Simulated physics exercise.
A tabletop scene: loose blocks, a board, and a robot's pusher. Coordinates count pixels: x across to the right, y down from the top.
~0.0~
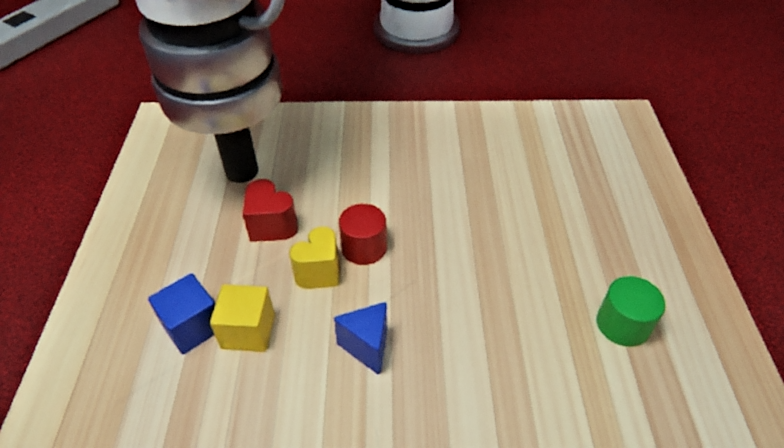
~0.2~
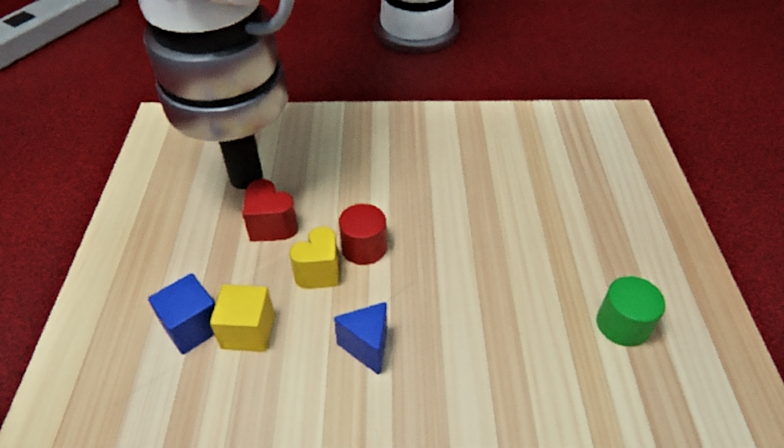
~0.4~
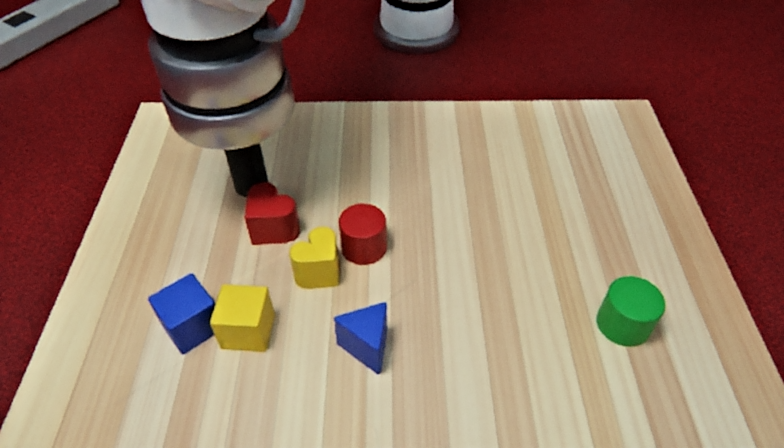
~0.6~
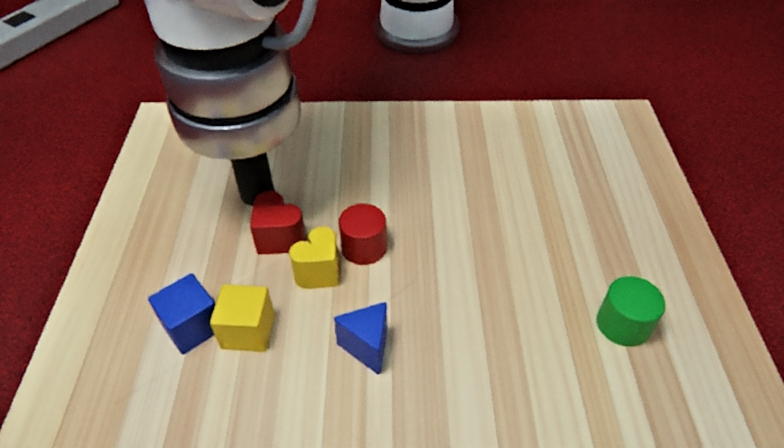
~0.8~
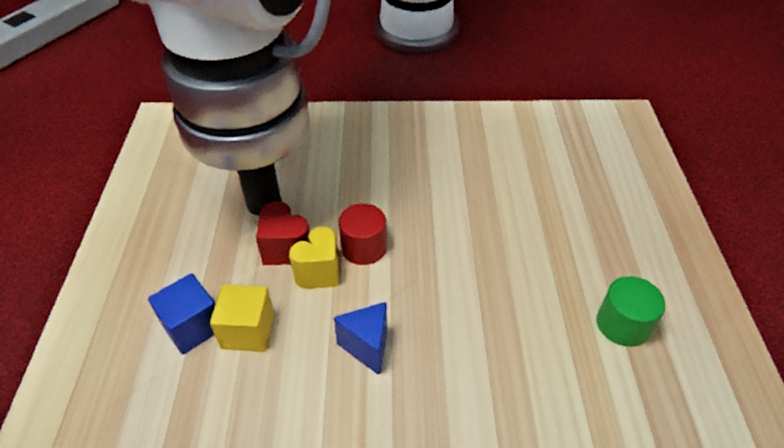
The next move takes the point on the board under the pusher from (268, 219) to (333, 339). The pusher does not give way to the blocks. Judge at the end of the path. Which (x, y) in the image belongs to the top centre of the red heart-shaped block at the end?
Answer: (381, 324).
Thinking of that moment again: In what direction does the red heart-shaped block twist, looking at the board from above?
Direction: Anticlockwise.
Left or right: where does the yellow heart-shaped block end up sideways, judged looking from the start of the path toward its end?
Side: Left.
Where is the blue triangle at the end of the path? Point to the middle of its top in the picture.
I'd say the blue triangle ends with its top centre at (417, 363).
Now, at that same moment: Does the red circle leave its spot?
It seems not.
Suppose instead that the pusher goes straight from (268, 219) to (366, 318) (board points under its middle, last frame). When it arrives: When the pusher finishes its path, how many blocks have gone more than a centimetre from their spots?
Number moved: 3+.
What follows on the original path. One third of the way, pusher at (284, 240); red heart-shaped block at (308, 259); yellow heart-shaped block at (350, 275).
Two thirds of the way, pusher at (307, 281); red heart-shaped block at (344, 296), turned 35° anticlockwise; yellow heart-shaped block at (394, 297), turned 30° anticlockwise; blue triangle at (381, 337), turned 30° clockwise.
At the end, pusher at (331, 325); yellow square block still; red heart-shaped block at (381, 324), turned 75° anticlockwise; yellow heart-shaped block at (423, 300), turned 65° anticlockwise; red circle still; blue triangle at (417, 363), turned 60° clockwise.
